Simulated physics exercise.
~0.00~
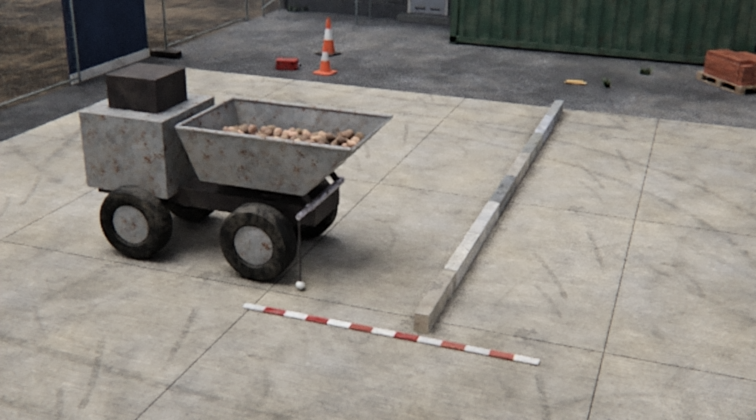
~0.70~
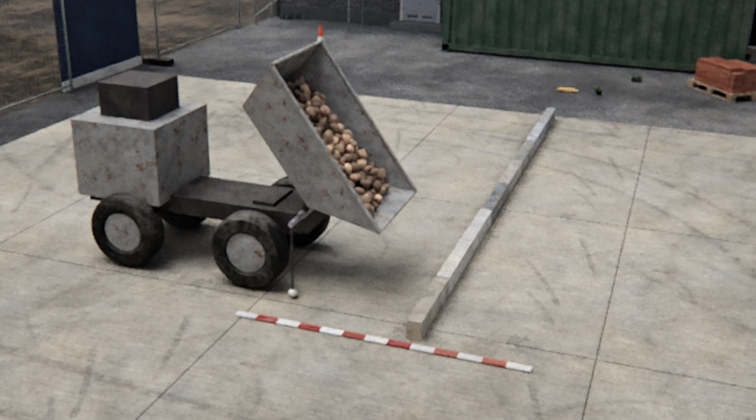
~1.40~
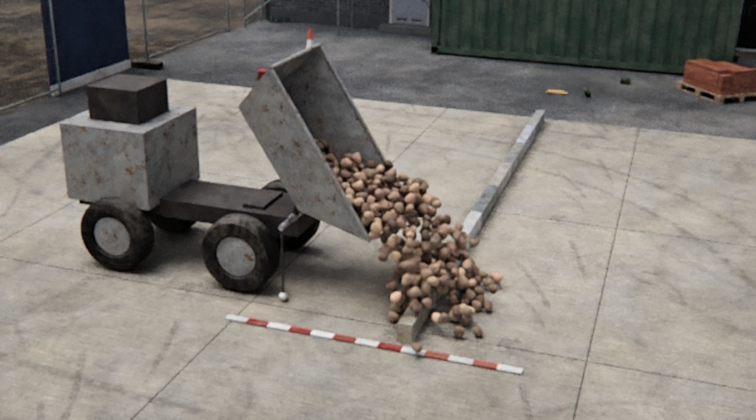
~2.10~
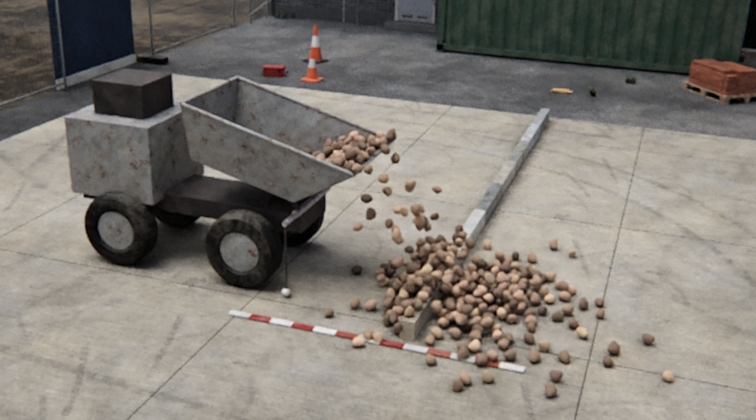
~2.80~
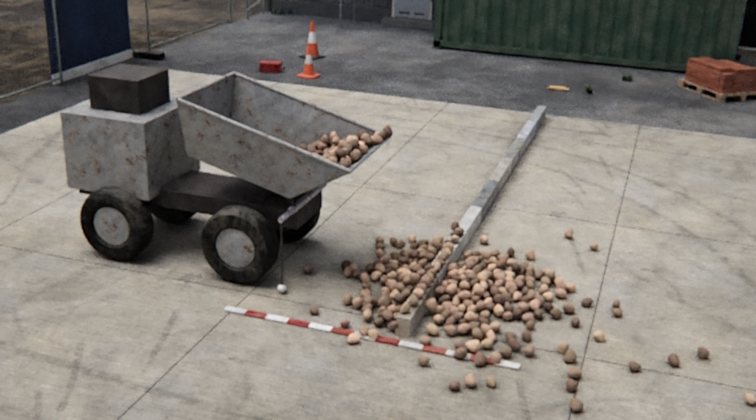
In the video, a small grey dumper tips its skip steeply, pouring brown cobbles to the right over a low kerb, then lowers it partway. The stones end scattered on both sides of the kerb, with some still in the tilted skip.
